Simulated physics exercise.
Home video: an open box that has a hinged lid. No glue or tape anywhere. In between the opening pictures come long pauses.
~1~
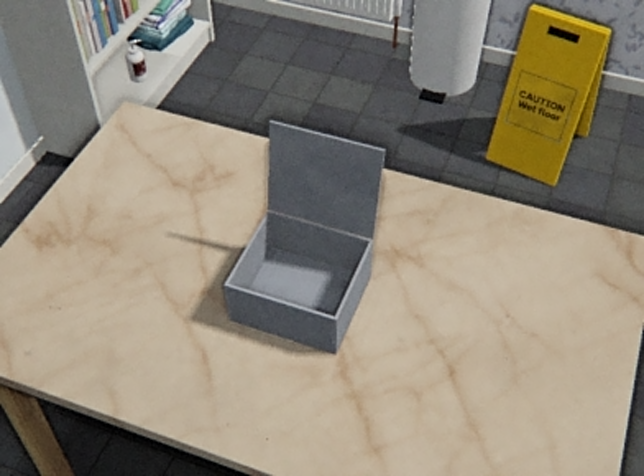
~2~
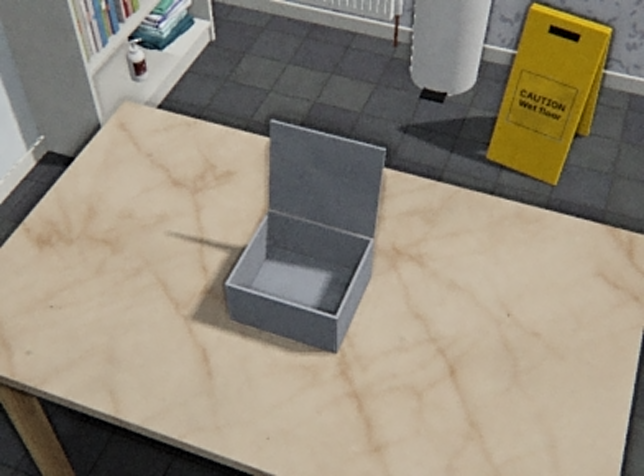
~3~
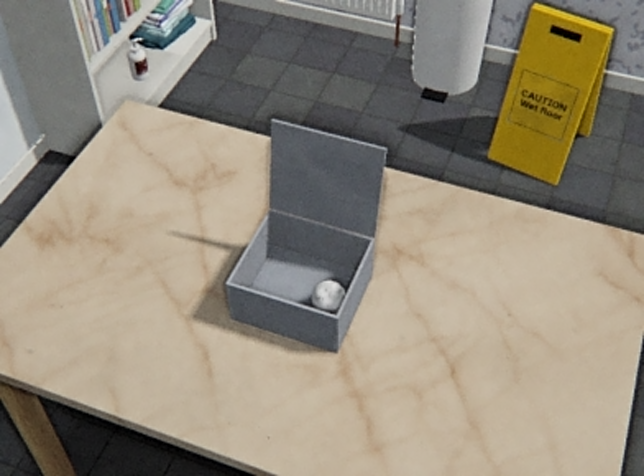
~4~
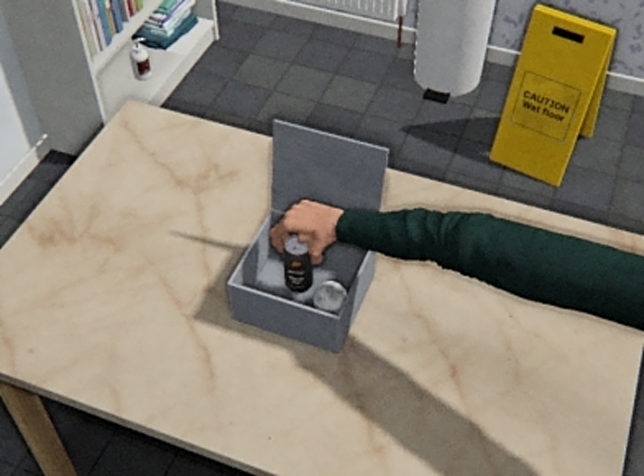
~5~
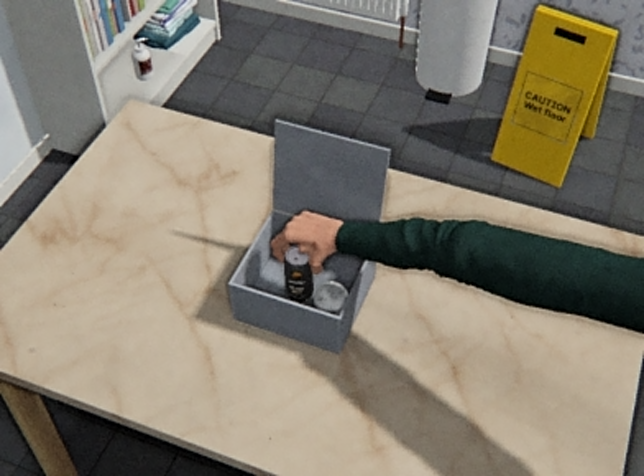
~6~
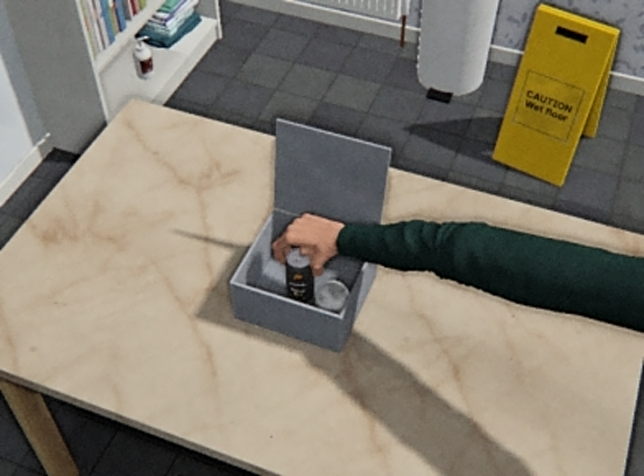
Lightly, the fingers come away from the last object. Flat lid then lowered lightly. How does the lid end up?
The lid ends up propped open.
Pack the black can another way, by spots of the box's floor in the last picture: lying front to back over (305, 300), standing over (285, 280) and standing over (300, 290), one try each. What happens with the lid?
First try: It comes fully down; second try: It gets propped open; third try: It gets propped open.
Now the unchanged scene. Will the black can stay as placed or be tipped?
Once everything settles, the black can keeps its original angle.
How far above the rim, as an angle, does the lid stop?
About 10° above the rim.
Then, 1.20 s later than the last frame, lid 87° above the rim.
Then, 1.50 s later than the last frame, lid 65° above the rim.
Then, 1.70 s later than the last frame, lid 42° above the rim.
Then, 1.90 s later than the last frame, lid 10° above the rim.
When it is over, lid 9° above the rim; both as before. End places, in pixels of the last picture, black can near (300, 278).
